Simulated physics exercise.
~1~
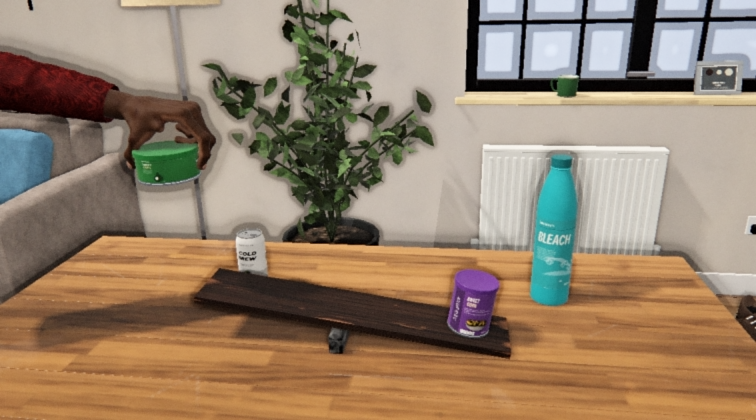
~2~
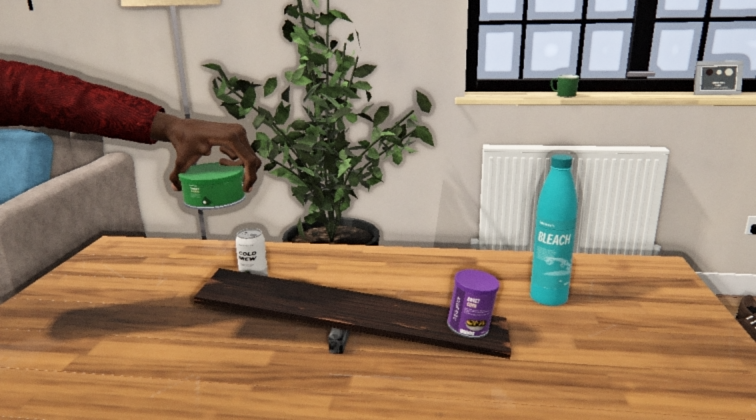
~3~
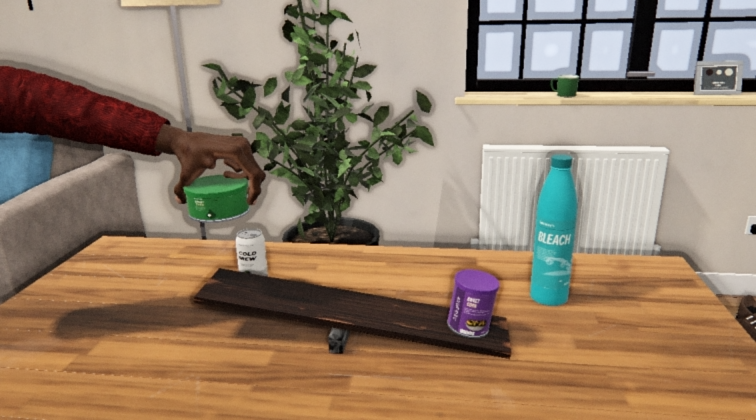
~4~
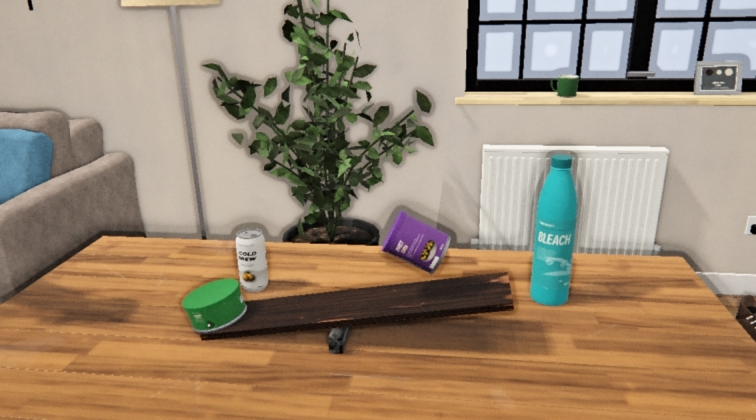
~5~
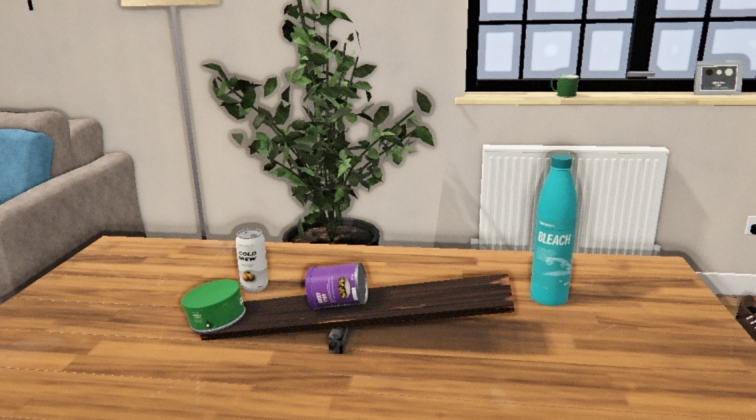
On a wooden table, a hand releases a green tub onto a plank see-saw, tipping it and toppling a purple tin sideways.
